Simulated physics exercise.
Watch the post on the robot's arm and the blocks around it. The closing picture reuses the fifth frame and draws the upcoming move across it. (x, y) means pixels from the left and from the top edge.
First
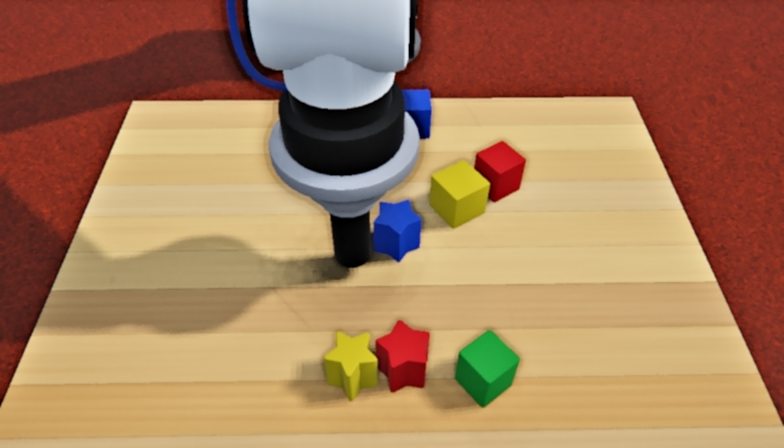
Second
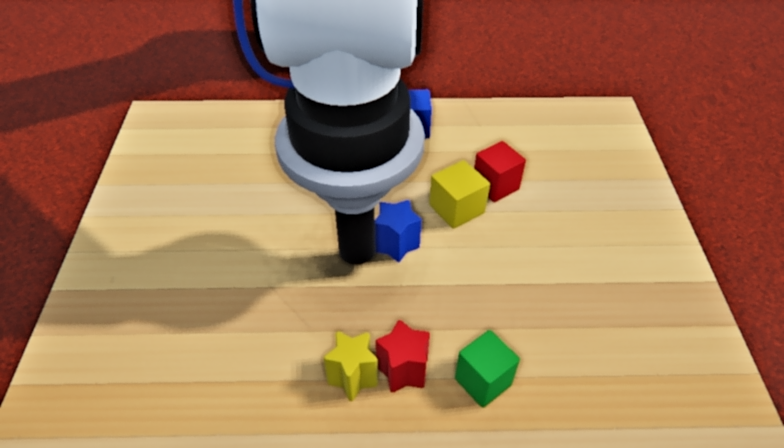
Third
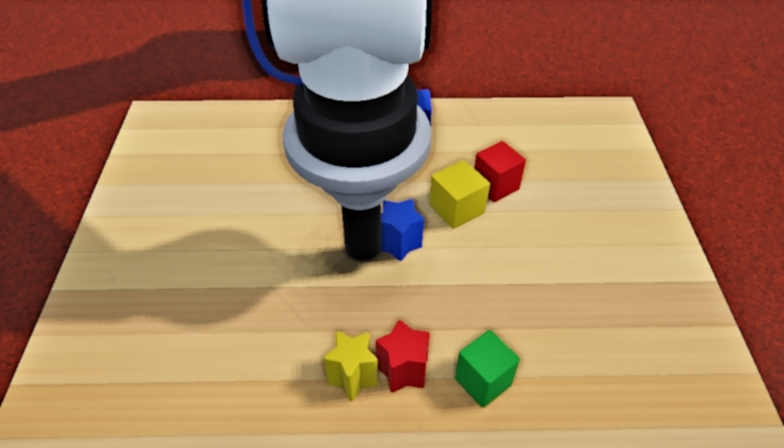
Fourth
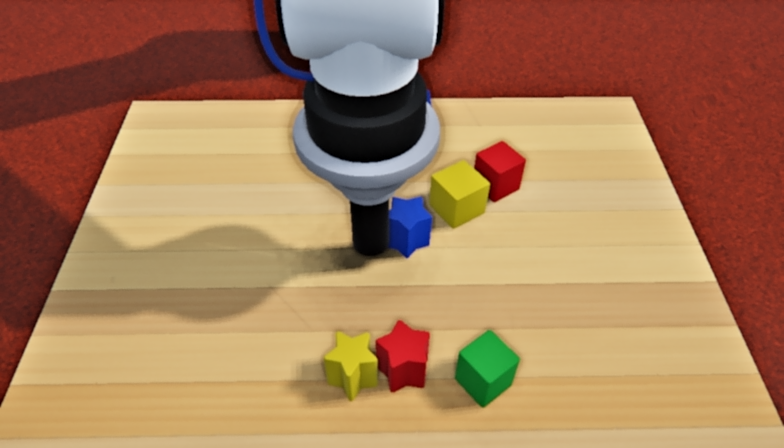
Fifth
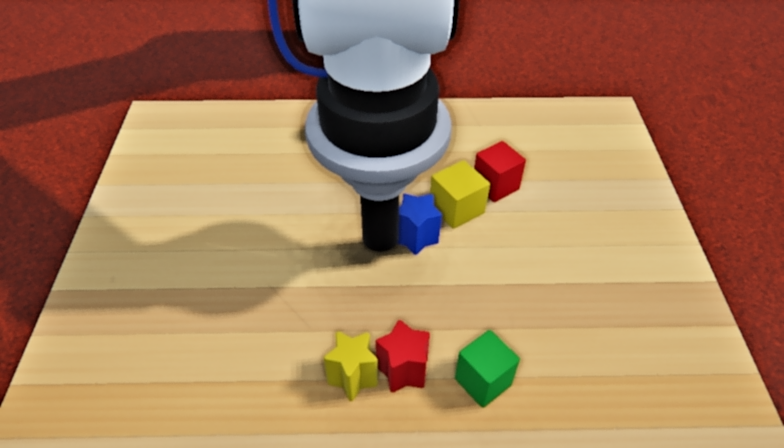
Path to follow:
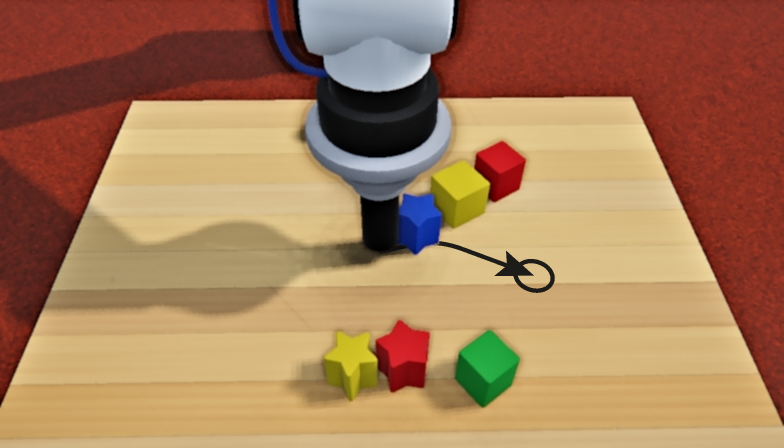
The robot arm's black post pushes the blue star-shaped block slightly right toward the yellow block.
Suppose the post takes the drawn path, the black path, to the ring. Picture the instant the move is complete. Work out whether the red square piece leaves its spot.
The red square piece will be pushed away from where it stands.
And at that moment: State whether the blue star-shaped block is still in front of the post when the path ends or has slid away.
Answer: Slipped away.
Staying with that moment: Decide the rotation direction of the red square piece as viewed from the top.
It rotates counterclockwise.
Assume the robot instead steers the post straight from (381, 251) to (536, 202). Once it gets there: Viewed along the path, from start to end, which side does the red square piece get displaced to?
Well, taking the path from its start to its end as straight ahead, the red square piece moves to the left.
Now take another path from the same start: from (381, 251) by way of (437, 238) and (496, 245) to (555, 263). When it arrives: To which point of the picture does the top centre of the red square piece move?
It ends at (516, 142).
The line goes from (381, 251) over (432, 243) and (482, 256) to (534, 276).
The first path, step by step. One third of the way, post (434, 230); blue star-shaped block (472, 203), turned 15° clockwise; yellow square piece (487, 175), turned 30° anticlockwise; red square piece (506, 151), turned 20° anticlockwise.
Two thirds of the way, post (486, 244); blue star-shaped block (506, 206); yellow square piece (491, 174), turned 35° anticlockwise; red square piece (508, 150), turned 30° anticlockwise.
At the end, post (538, 263); blue star-shaped block (511, 207), turned 25° anticlockwise; yellow square piece (491, 174), turned 35° anticlockwise; red square piece (508, 150), turned 30° anticlockwise.
